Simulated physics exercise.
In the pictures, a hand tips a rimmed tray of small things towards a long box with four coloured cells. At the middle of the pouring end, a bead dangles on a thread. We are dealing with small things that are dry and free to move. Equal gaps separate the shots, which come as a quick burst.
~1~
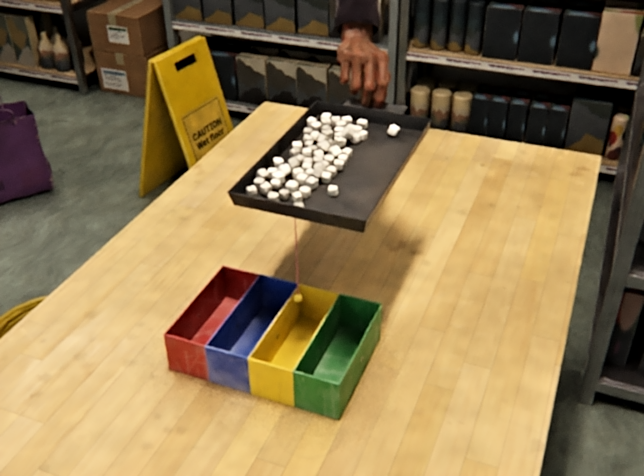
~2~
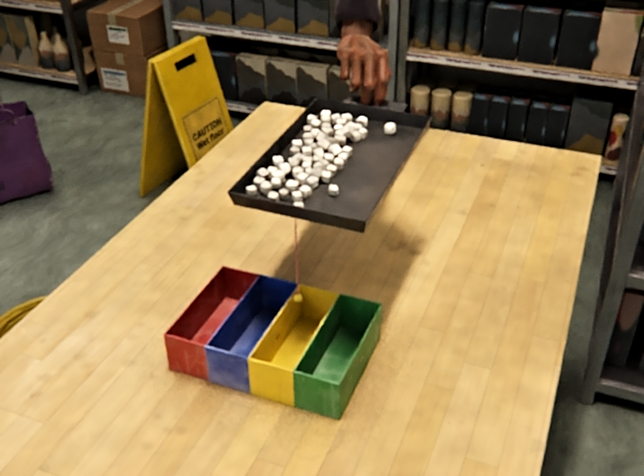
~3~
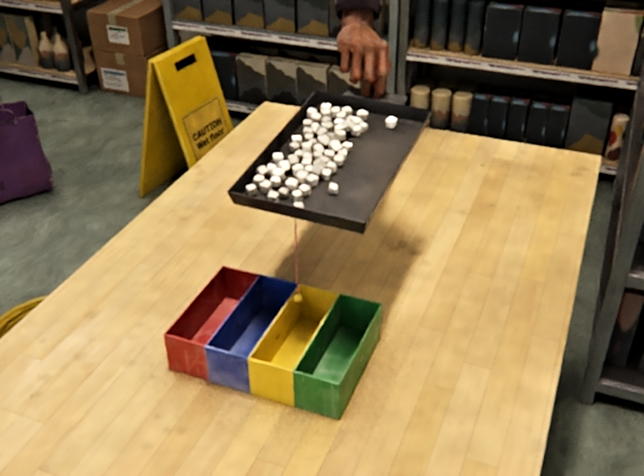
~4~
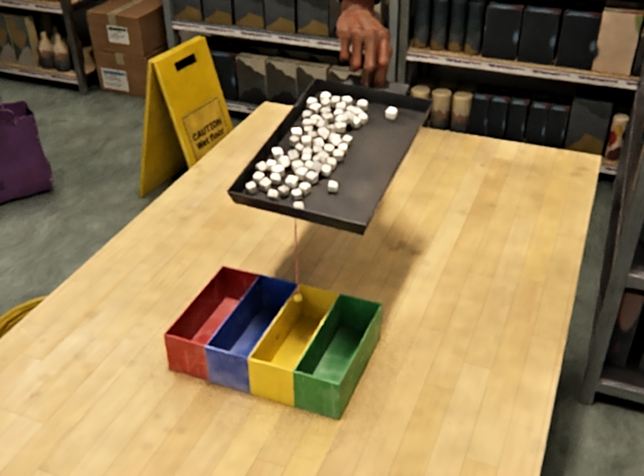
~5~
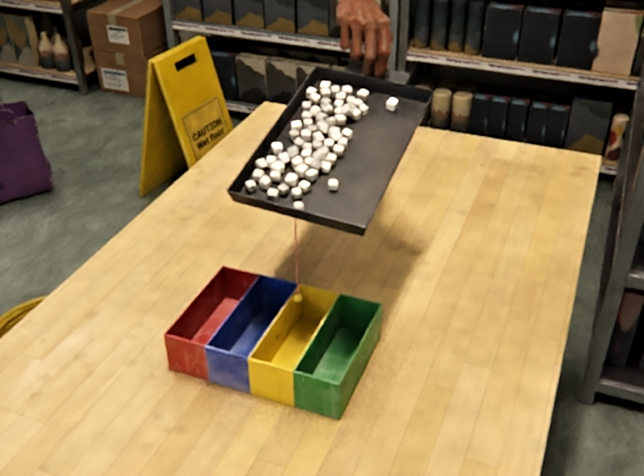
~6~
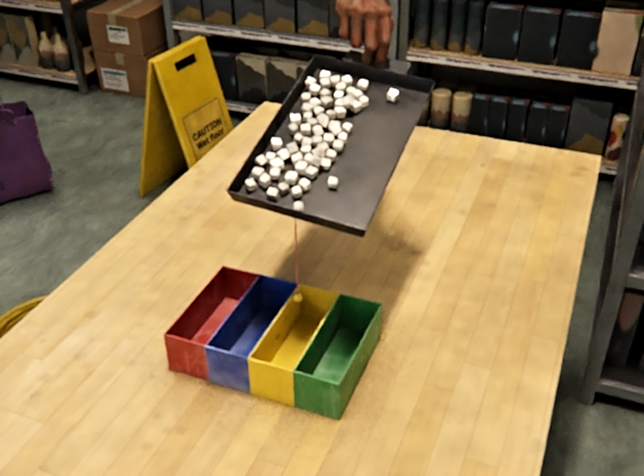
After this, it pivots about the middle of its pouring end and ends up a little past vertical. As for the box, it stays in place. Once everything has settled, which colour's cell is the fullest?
The green cell is the fullest.
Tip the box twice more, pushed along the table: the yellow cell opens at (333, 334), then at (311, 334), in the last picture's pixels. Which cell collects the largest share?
The first placement favours that yellow cell, while the second favours that green cell.
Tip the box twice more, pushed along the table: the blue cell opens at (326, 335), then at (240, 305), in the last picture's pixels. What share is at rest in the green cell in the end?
First position: Some 0 %; second position: Some 30 %.
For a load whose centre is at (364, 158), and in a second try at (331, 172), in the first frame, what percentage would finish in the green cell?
The first start yields 50 per cent, the second 50 per cent.
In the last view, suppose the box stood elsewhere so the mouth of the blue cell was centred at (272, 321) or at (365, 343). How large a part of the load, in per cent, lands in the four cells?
Roughly 90 per cent, and 70 per cent.
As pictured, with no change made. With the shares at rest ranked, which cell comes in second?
The second spot goes to the cell in yellow.
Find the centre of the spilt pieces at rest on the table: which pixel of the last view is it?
It's centred at about (391, 421).
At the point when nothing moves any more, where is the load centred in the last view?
The centre settles at about (331, 383).
Just after the last frame, tray tipped steeply; almost all on the tray; about a tenth falling or outside the box.
A moment on, tray tipped past a quarter turn; roughly two thirds on the tray; about a tenth in the green cell; roughly a quarter falling or outside the box.
Further on, tray tipped past a quarter turn; roughly half in the green cell; roughly a quarter in the yellow cell; just a few in the blue cell; roughly a quarter falling or outside the box.
When it is over, tray tipped past a quarter turn; roughly half in the green cell; roughly a quarter in the yellow cell; just a few in the blue cell; not one in the red cell; roughly a quarter outside the box.
